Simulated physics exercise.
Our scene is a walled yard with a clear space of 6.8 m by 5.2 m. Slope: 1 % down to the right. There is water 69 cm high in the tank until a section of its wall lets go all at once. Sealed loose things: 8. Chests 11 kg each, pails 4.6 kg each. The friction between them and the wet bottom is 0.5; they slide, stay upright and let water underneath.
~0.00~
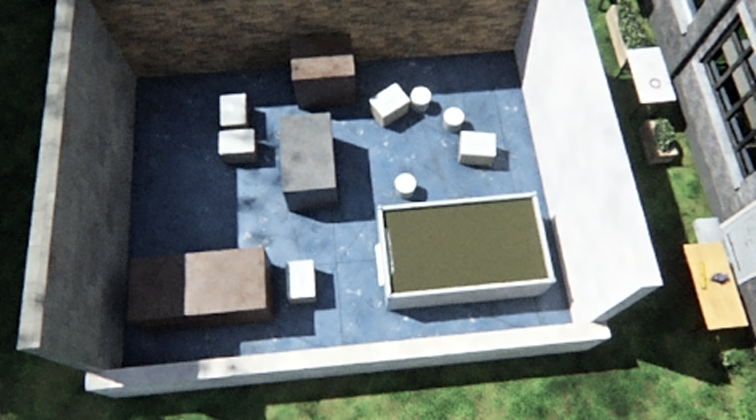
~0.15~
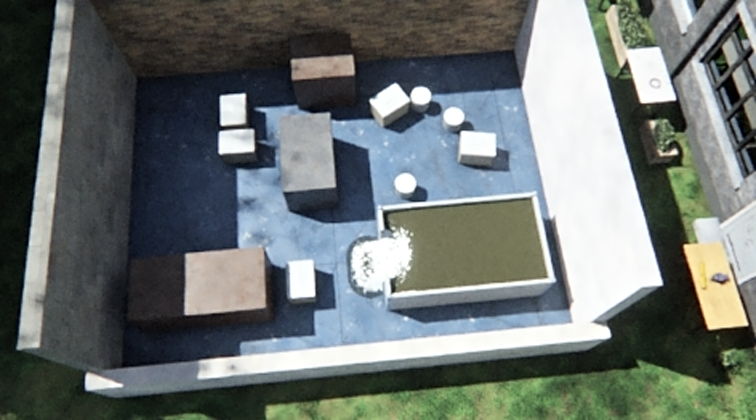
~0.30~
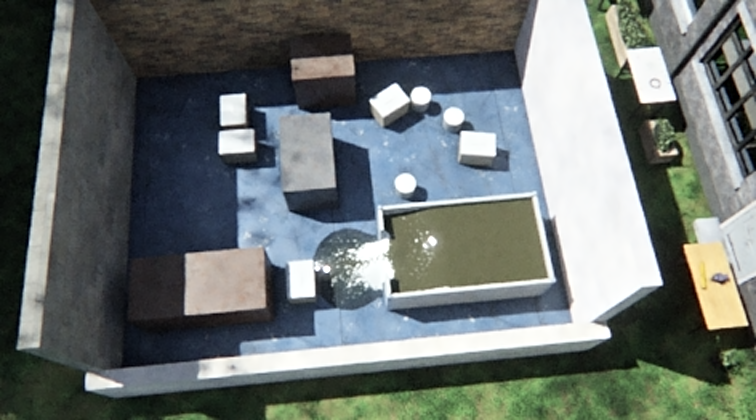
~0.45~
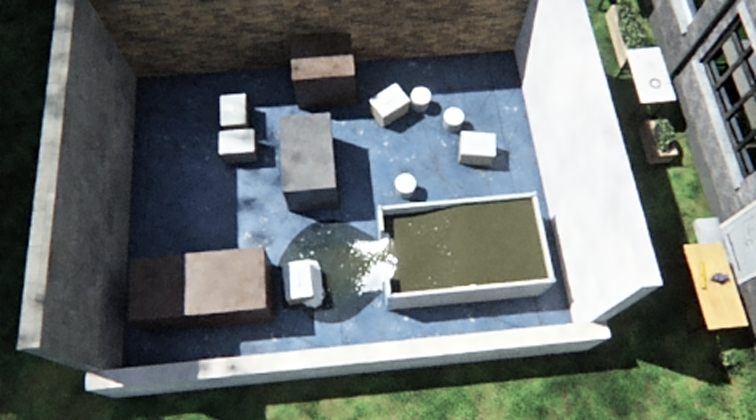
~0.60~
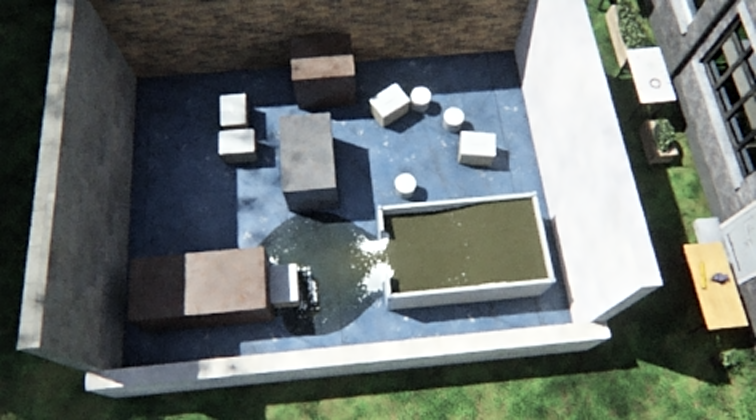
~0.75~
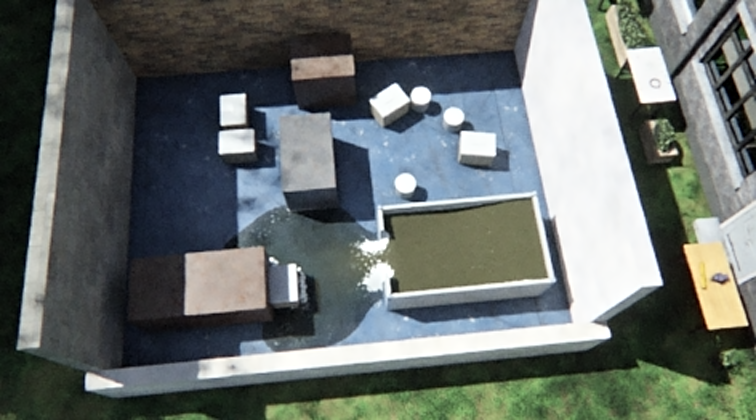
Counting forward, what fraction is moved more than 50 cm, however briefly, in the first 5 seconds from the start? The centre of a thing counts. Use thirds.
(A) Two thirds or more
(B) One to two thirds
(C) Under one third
Option C: Under one third.
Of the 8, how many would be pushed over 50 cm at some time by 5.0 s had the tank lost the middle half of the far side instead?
The answer then is 6.
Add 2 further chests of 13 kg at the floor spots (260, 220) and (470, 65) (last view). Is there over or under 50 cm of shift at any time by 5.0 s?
Listed in order, the answers are beyond half a metre followed by inside half a metre.
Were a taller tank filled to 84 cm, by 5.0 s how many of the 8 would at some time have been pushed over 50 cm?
You'd get 1 in that case.
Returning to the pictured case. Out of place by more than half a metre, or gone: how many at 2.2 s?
Result: 0.
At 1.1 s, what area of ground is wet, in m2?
That flooded area is roughly 9.0 m2.
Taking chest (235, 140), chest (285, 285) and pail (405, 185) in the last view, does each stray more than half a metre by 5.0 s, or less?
Listed in sequence: Lower; higher; lower for the last.
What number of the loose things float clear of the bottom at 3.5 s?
Count: 1.
After 1.1 s 0 of 8 are over 50 cm from their spots; 1 afloat.
After 2.2 s 0 of 8 are over 50 cm from their spots; 1 afloat.
After 3.5 s 1 of 8 are over 50 cm from their spots; 1 afloat.
After 5.0 s 1 of 8 are over 50 cm from their spots, and 1 have been at some point; 1 afloat.
